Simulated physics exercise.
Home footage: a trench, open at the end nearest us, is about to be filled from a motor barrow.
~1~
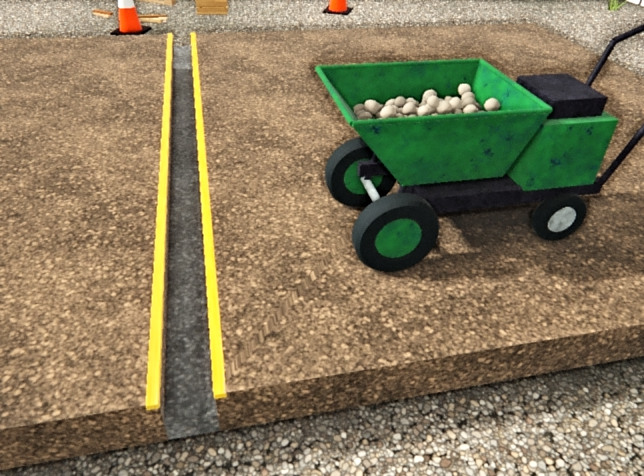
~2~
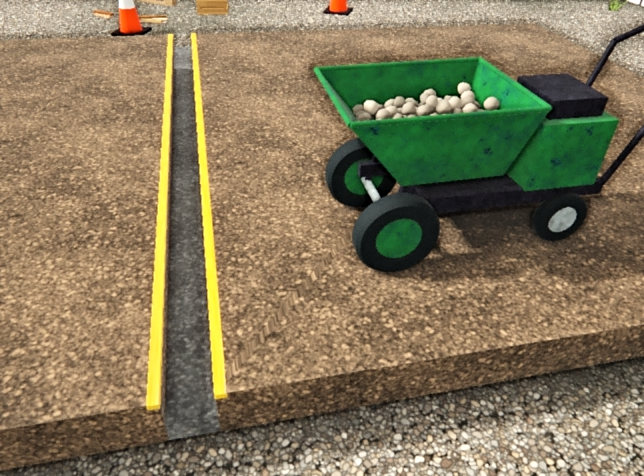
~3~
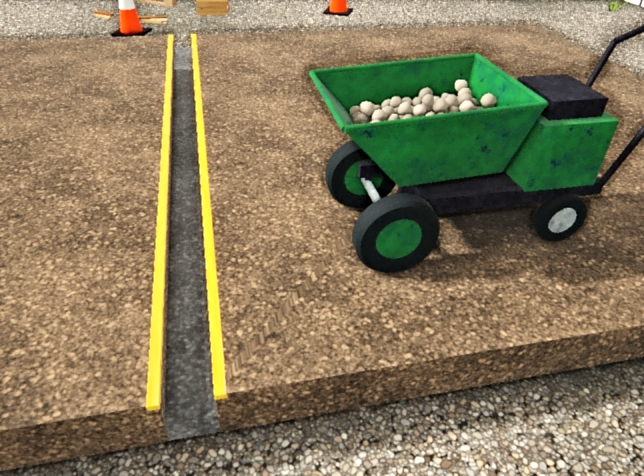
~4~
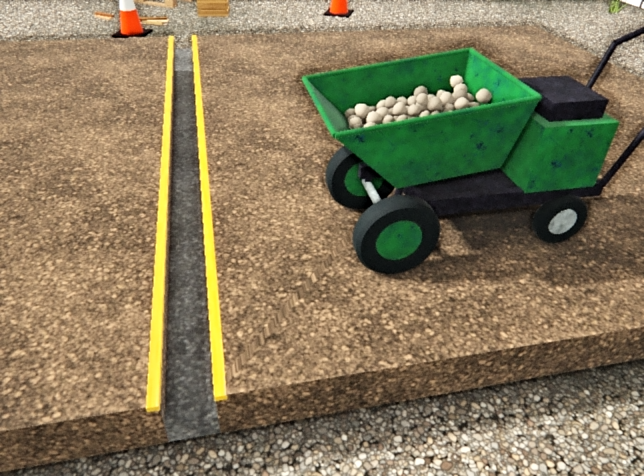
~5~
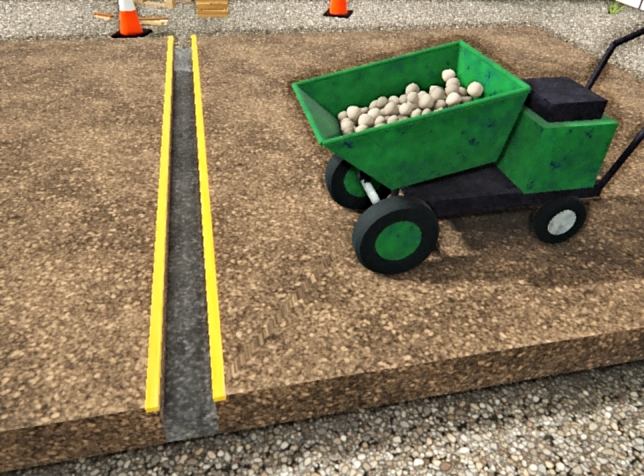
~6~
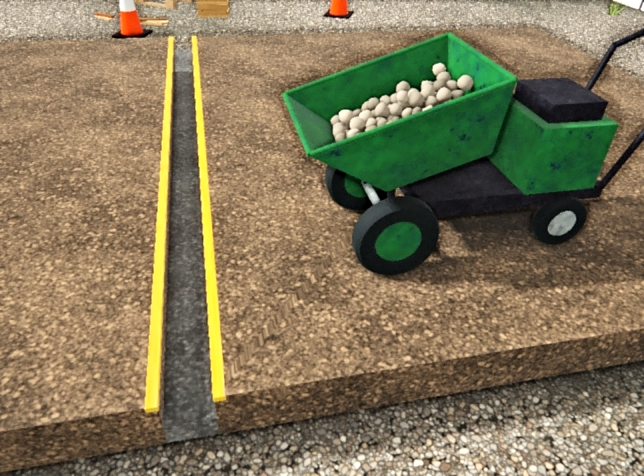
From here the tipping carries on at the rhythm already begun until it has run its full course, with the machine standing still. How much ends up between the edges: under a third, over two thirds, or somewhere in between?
Somewhere in between.
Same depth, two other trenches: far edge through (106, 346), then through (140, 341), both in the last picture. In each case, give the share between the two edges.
First one: 50 per cent; second one: 50 per cent.
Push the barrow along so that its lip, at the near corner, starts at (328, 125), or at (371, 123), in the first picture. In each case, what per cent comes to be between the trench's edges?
It works out to 60 per cent in the first case and 30 per cent in the second.
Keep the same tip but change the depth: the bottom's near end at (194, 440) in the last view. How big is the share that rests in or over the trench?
50 per cent, roughly.
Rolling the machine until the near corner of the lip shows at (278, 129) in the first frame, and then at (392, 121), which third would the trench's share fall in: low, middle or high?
First between a third and two thirds, then below one third.
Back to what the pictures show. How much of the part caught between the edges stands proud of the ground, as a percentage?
5 %, roughly.
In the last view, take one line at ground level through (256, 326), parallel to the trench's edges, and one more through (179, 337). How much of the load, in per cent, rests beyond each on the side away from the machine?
Near 70 % and near 20 %, in that order.
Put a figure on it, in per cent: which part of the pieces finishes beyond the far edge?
Close to 5 in a hundred.
Soon after the last picture, skip tipped steeply; all in the skip.
A little later, skip tipped right over; most in the skip; about a quarter short of the trench; a small part in or heaped over the trench.
Later still, skip tipped right over; about a quarter in the skip; about a third short of the trench; about half in or heaped over the trench; a stray few beyond it.
At rest, skip tipped right over; about a quarter in the skip; about a third short of the trench; about half in or heaped over the trench; a stray few beyond it.
